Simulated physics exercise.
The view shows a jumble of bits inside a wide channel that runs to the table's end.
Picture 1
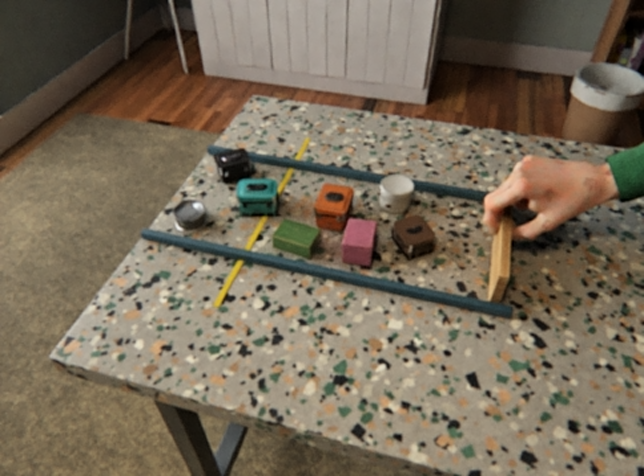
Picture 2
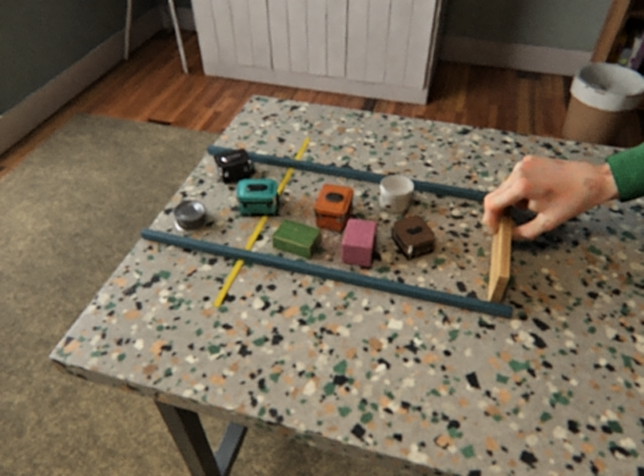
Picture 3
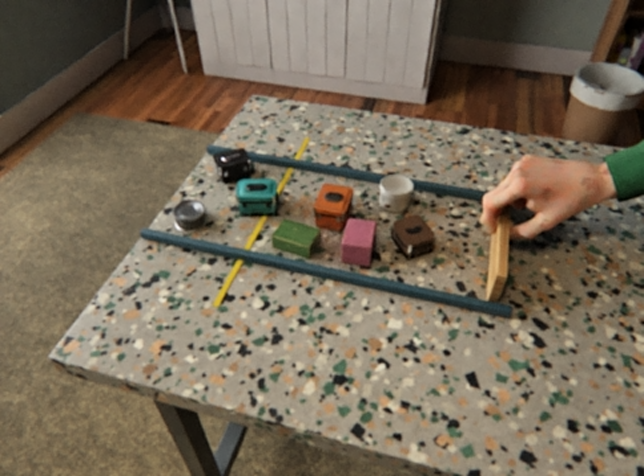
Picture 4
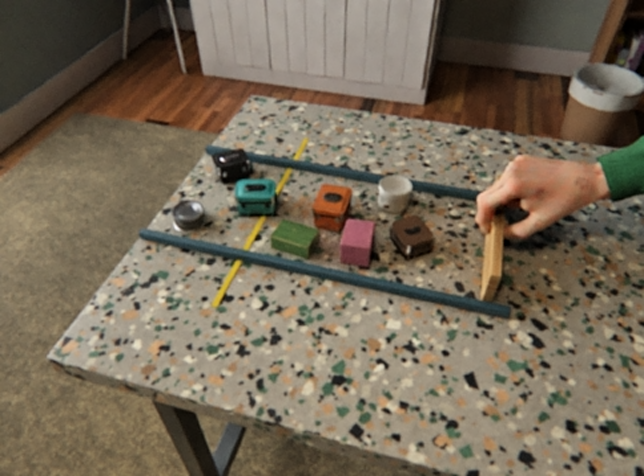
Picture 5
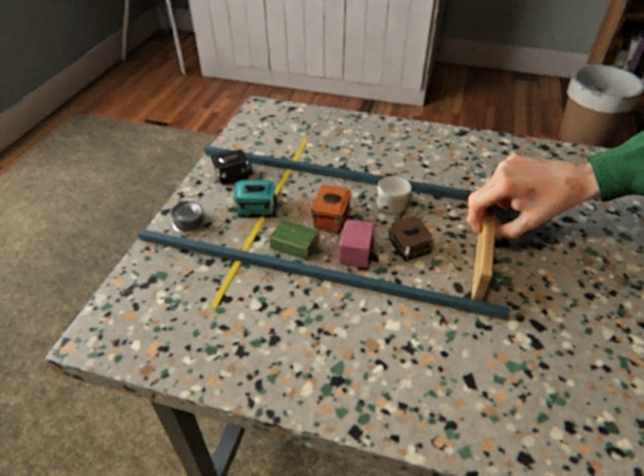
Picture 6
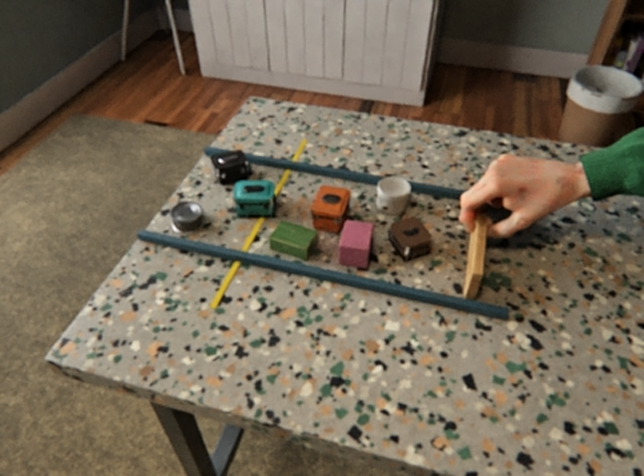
On a speckled table, a hand slides an upright wooden board slightly left between two rails, toward small, colourful, unmoving objects.
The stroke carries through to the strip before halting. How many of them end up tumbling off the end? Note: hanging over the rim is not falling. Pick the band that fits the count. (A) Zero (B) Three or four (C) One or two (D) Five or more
(A) Zero.
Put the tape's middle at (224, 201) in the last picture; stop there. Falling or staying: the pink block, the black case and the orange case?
As for the pink block, it keeps its spot; the black case keeps its spot; the orange case keeps its spot.
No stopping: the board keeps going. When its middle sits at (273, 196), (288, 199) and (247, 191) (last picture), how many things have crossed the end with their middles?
Counts by place: 0 / 0 / 1.
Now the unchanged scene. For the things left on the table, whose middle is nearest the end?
The foremost one is the grey pot.
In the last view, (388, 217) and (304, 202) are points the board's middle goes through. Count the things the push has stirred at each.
3 at one spot and 6 at the other.
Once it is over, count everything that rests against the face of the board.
That makes 3.
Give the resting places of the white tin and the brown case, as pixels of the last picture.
Okay, so first (266, 174), and next (254, 199).
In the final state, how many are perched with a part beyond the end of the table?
So the number is 1.
Early on, none off yet; grey pot at rest near (187, 218); black case at rest near (230, 168); turquoise case at rest near (255, 199).
A while later, none off yet; grey pot at rest near (187, 218); black case at rest near (230, 168); turquoise case moving near (252, 198).
Finally, the number that fall off is zero.
